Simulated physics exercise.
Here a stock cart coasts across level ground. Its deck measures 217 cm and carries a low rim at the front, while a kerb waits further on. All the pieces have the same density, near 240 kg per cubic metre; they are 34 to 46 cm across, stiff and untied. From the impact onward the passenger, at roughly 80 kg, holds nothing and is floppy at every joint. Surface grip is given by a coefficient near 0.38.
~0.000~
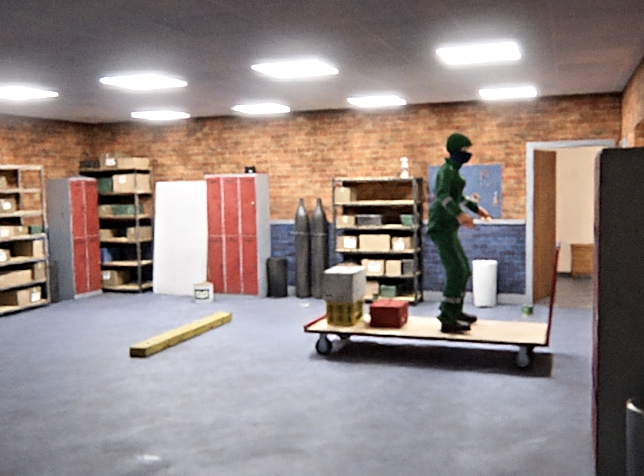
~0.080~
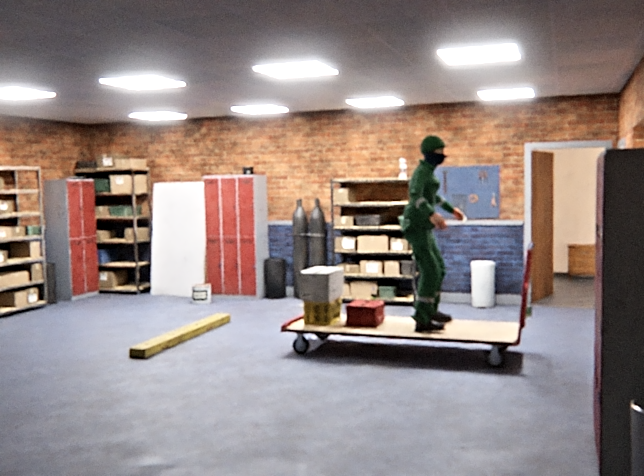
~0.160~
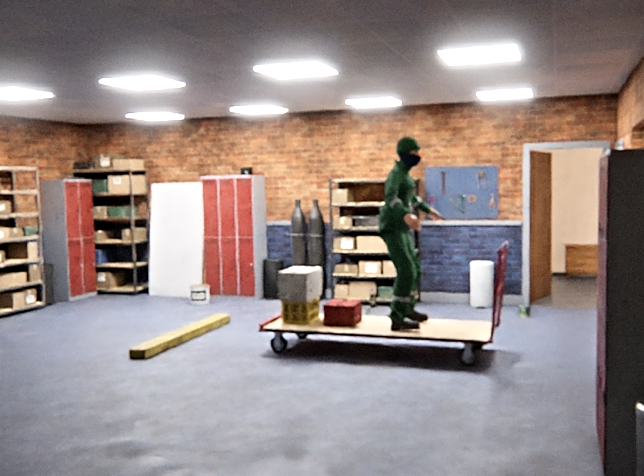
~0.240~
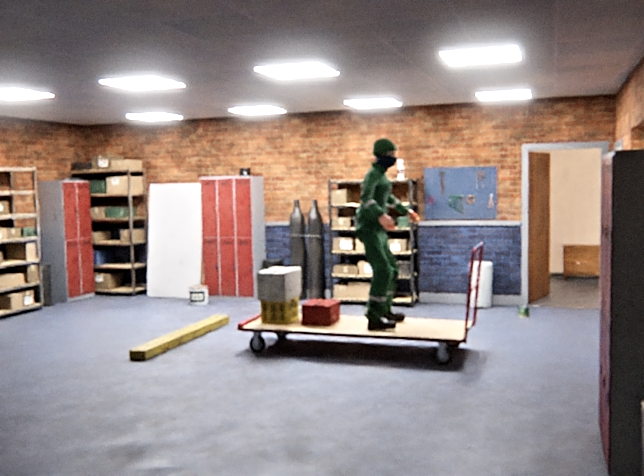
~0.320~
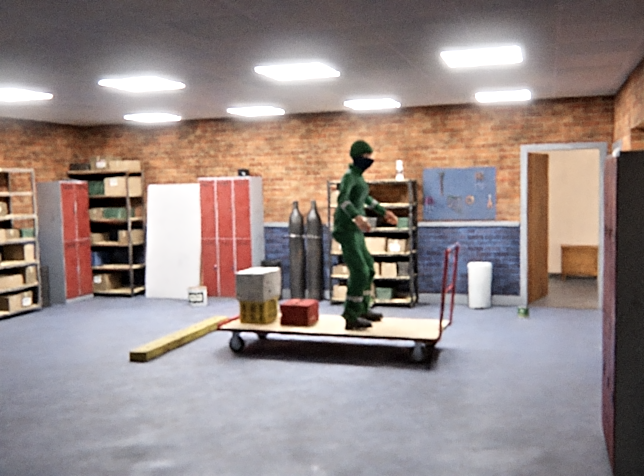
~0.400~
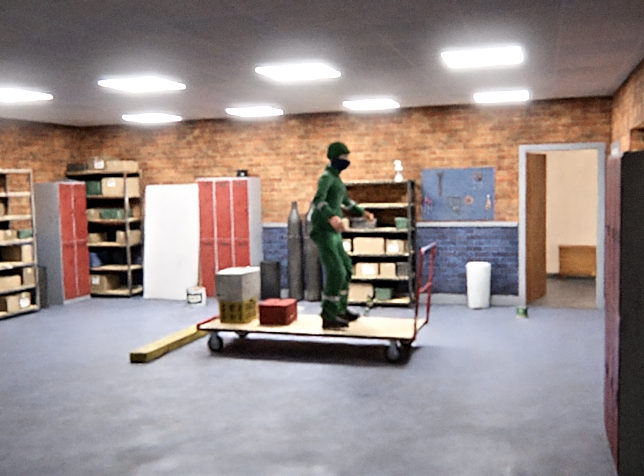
A person in green clothing, a green cap and a dark face covering stands on a flat cart in a brick-walled storeroom, seen from across the grey floor. A pale box on a yellow base and a red box sit at the cart's left, with red lockers and shelves behind and a yellow beam on the floor. The cart rolls steadily leftward, carrying rider and boxes toward the beam, while the view stays almost still.
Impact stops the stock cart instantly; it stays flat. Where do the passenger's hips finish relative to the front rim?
The passenger's hips finish beyond the front rim.
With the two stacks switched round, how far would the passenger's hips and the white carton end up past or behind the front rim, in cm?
I'd say the hips settle 40 past while white goes 10 past.
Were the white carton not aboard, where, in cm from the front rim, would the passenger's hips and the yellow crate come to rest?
I'd expect the hips to come to rest 90 cm out past the front rim, with yellow 20 cm back from it.
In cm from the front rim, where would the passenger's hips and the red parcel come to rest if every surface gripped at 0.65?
You'd see the hips 40 past the front rim and the red piece 70 behind.
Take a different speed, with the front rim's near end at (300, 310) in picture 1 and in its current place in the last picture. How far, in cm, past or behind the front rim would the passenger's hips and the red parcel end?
The hips would stop 20 cm behind the front rim, the red one 50 cm behind it.
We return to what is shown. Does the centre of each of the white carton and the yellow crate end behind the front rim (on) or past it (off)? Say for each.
Result - white: Goes over; yellow: Stays.
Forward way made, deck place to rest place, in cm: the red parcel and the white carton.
Approximate forward shift in cm: Red near 25, white near 230.
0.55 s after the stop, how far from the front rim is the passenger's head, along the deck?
10 cm behind it.
The wheels strike at 0.52 s.
After 1.07 s the passenger's hips are 20 cm past the rim, near (167, 295) in the last picture's view.
After 1.52 s the passenger's hips are 72 cm past the rim, near (128, 328) in the last picture's view.
Final state at 3.0 s, past the rim, white carton and the passenger's hips; behind it, yellow crate and red parcel.
